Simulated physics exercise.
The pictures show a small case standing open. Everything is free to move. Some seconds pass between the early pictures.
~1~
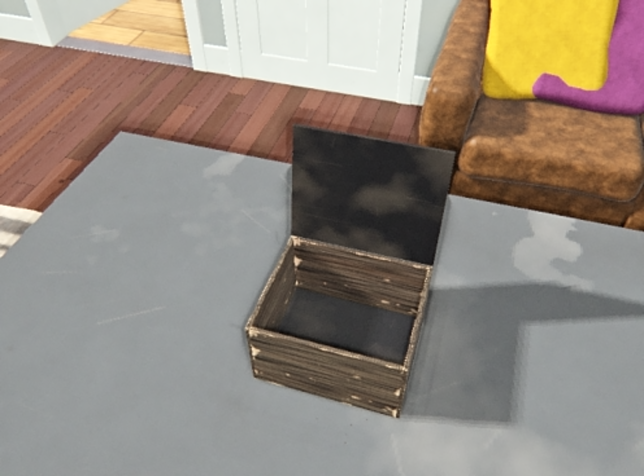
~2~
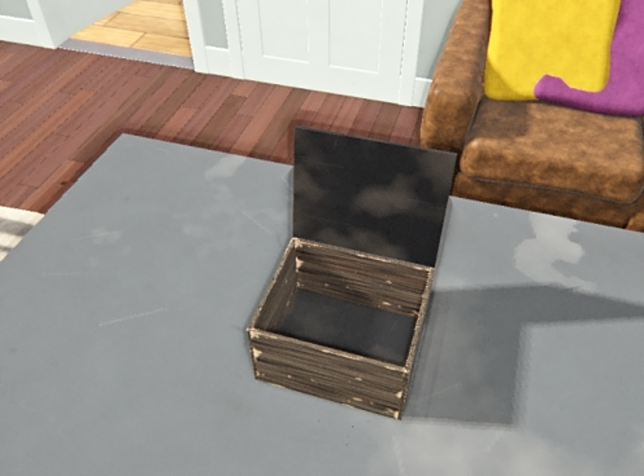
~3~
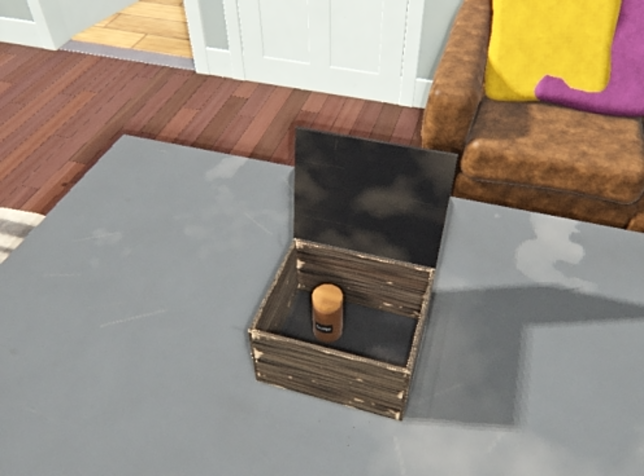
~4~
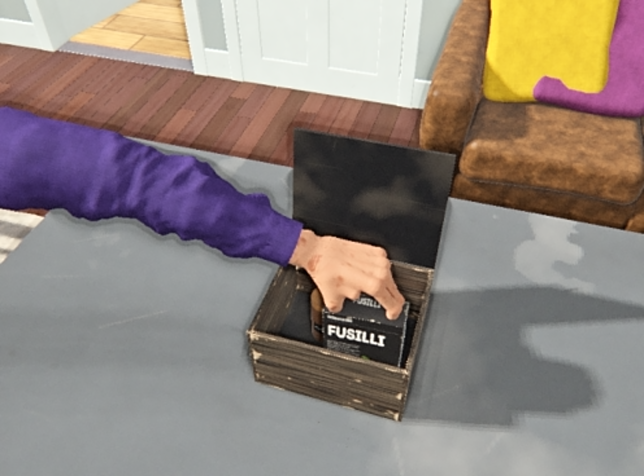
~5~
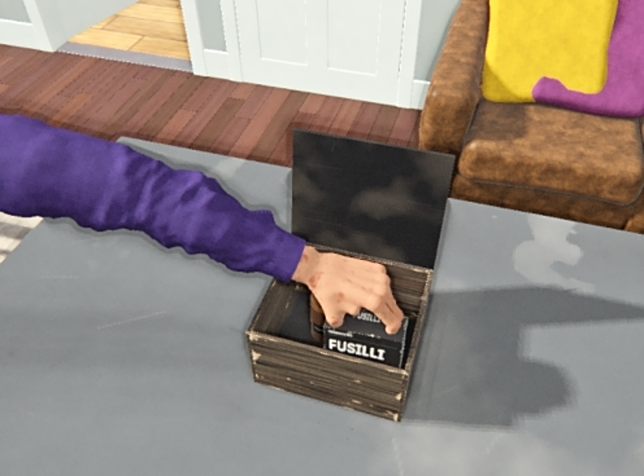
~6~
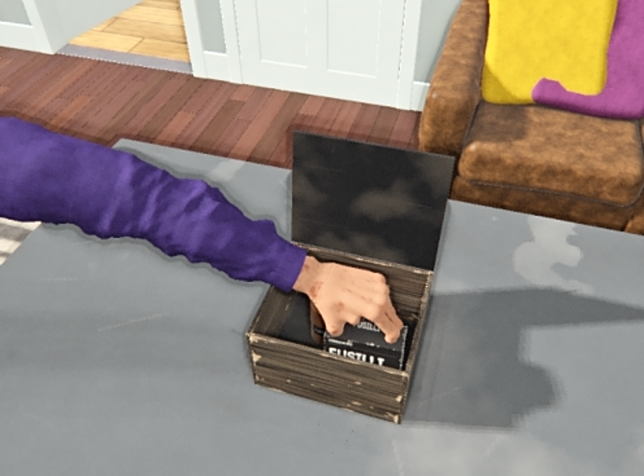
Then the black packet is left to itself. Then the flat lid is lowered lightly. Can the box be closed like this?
As it turns out, it will not close.
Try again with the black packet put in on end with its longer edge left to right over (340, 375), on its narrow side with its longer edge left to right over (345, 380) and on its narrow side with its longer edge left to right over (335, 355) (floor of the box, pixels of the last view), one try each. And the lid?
First, it is held up; second, it shuts flat; third, it will not close.
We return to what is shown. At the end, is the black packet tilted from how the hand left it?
It stays as placed.
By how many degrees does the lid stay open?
Some 10° above the rim.
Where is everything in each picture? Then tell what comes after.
In the first picture, the last thing is not in view yet.
In the second picture, the last thing is not in view yet.
In the third picture, the last thing is not in view yet; brown shaker (328, 314).
In the fourth picture, on its way; black packet (363, 340).
In the fifth picture, on its way; black packet (364, 353).
In the sixth picture, in place under the hand.
Then, 1.10 s later than the last frame, lid starting down.
Then, 1.50 s later than the last frame, lid 65° above the rim.
Then, 1.80 s later than the last frame, lid 42° above the rim.
Then, 2.00 s later than the last frame, lid 23° above the rim.
When it is over, lid 11° above the rim; both as before. End places, in pixels of the last picture, black packet near (364, 361).
